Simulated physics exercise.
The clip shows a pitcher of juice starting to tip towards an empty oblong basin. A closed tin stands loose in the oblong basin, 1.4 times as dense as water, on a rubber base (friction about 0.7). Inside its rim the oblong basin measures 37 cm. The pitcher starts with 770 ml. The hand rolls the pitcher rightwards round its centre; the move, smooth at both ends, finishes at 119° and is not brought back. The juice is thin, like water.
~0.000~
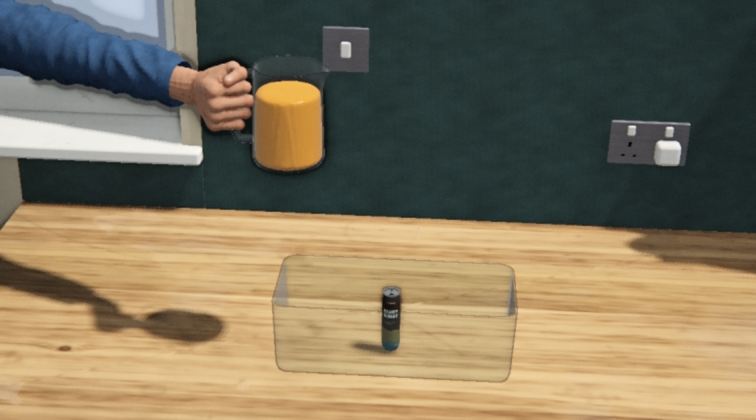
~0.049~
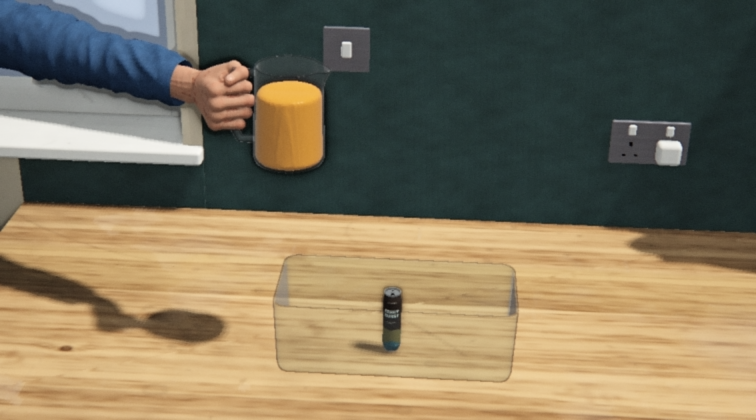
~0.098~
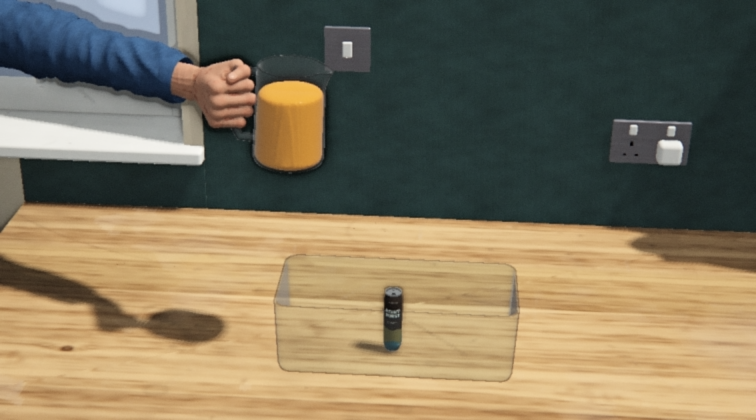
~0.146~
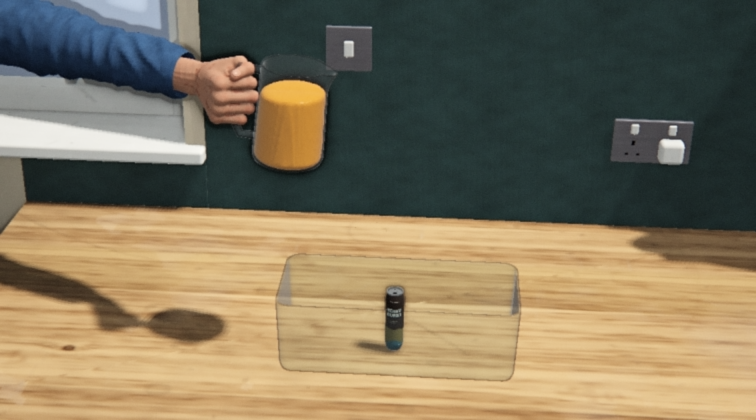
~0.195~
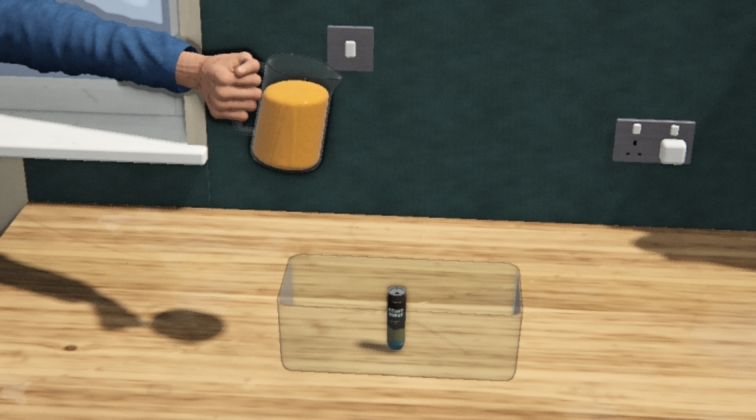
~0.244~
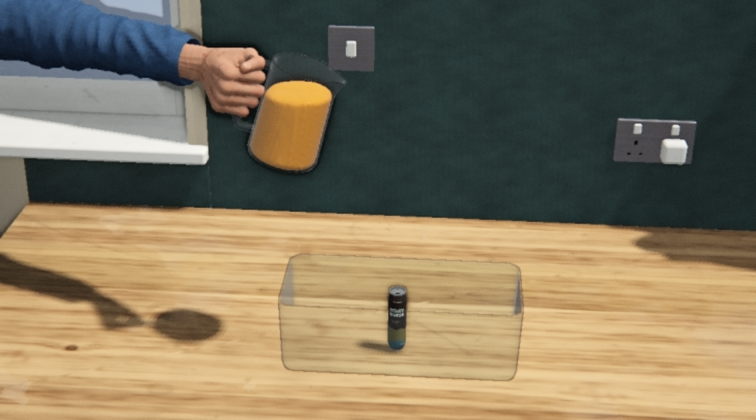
A hand gradually tilts a pitcher of orange juice rightwards above a clear oblong basin.
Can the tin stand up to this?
The tin keeps standing.
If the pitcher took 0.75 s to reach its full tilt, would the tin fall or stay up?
Then it keeps standing.
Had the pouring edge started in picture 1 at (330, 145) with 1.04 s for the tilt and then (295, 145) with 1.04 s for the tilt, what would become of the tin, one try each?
First it goes over; then it remains upright.
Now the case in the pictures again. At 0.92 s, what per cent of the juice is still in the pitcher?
Near 26 in a hundred.
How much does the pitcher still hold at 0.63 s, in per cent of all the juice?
Near 88 in a hundred.
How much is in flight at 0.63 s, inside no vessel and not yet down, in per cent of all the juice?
About 12 per cent.
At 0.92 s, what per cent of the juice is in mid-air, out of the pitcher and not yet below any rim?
Some 42 per cent.
By 0.63 s the tilt is 79° and 88 per cent is still to pour; the tin stands where it began.
By 0.92 s the tilt is 115° and 27 per cent is still to pour; the tin stands where it began.
By 1.22 s the tilt is 119° and 0 per cent is still to pour; the tin stands where it began.
By 1.54 s the tilt is 119° and 0 per cent is still to pour; the tin stands where it began.
At rest the tin stands where it began.
